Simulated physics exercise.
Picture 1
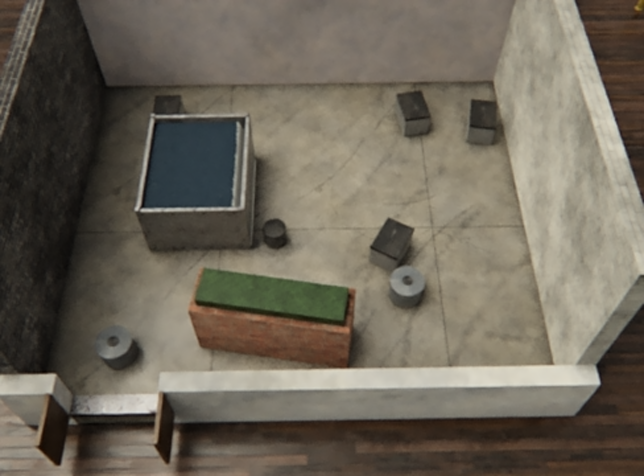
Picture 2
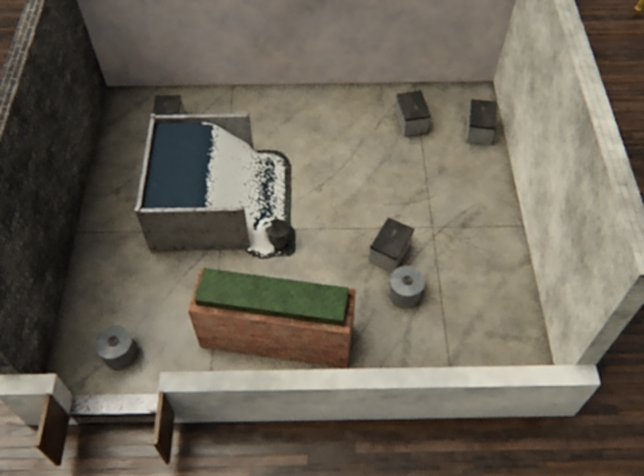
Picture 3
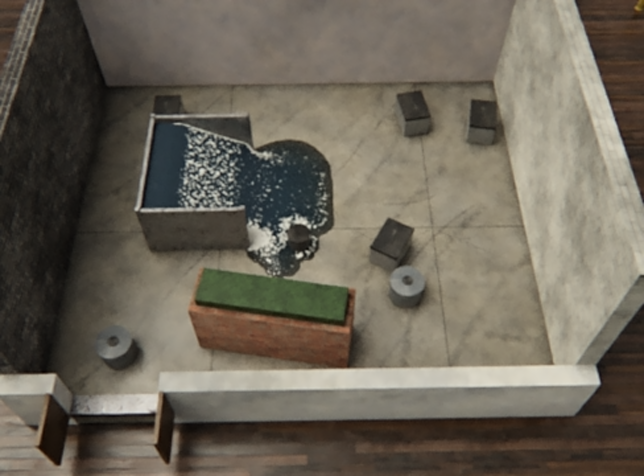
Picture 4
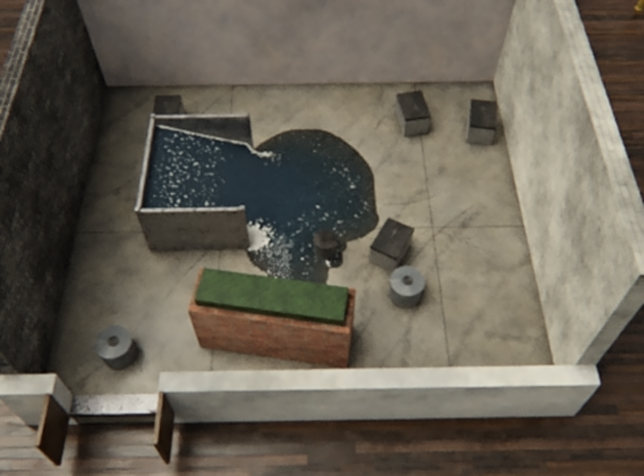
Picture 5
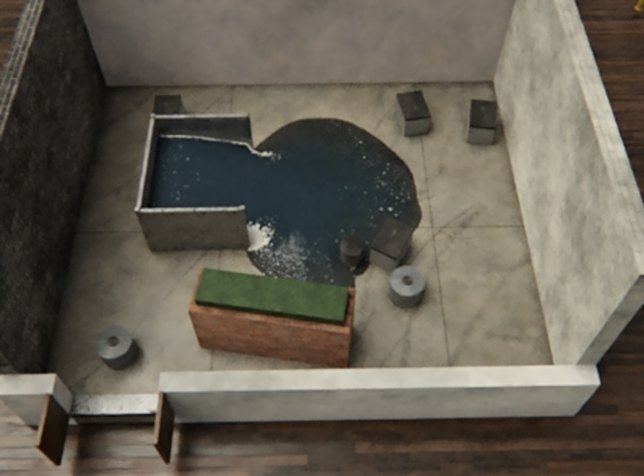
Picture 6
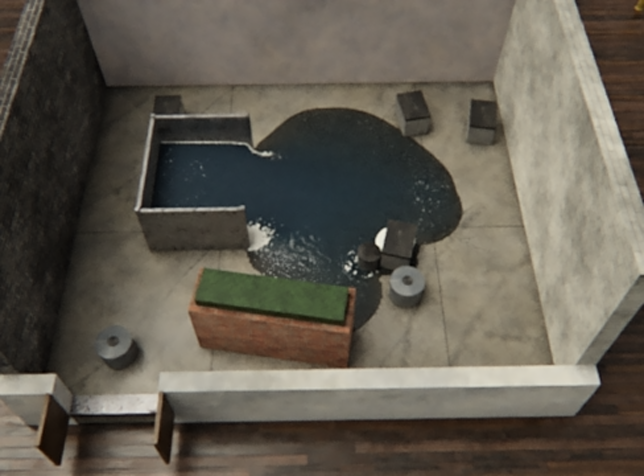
A walled stone-floored court is seen from above at a fixed angle, with a gap in the near wall at left. A grey tank of dark blue water stands at upper left, behind a green-topped brick planter, with grey blocks and round objects scattered around. Water pours from the tank's right side, spreads rightward across the floor, and pushes a small dark pail right toward a dark chest, which shifts slightly.
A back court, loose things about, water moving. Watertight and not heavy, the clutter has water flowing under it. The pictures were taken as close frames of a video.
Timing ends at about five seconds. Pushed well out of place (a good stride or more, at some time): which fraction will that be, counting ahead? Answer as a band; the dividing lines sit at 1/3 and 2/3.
2/3 or more.
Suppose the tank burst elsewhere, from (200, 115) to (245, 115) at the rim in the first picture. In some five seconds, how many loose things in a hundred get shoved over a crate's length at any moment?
60 per cent or thereabouts.
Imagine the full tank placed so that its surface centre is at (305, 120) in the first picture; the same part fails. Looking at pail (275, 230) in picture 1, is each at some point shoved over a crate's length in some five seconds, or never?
As for that object, it did not get there.
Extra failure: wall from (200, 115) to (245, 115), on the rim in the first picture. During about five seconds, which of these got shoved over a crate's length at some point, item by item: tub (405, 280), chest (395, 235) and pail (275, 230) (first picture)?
Object by object: Short of it, short of it, short of it.
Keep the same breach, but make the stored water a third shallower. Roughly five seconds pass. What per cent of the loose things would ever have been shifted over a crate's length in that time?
Roughly 70 in a hundred.
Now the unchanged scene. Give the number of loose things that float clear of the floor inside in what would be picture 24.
I make it 5.
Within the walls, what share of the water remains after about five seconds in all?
I make it 100 percent.
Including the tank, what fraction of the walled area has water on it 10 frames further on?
Something like 60 in a hundred.
A moment on, 2 of 7 are well off their spots; 0 afloat.
Next, 4 of 7 are well off their spots; 4 afloat.
Later, 4 of 7 are well off their spots; 5 afloat.
In the end, 5 of 7 are well off their spots, and 5 have been at some point; 3 afloat.
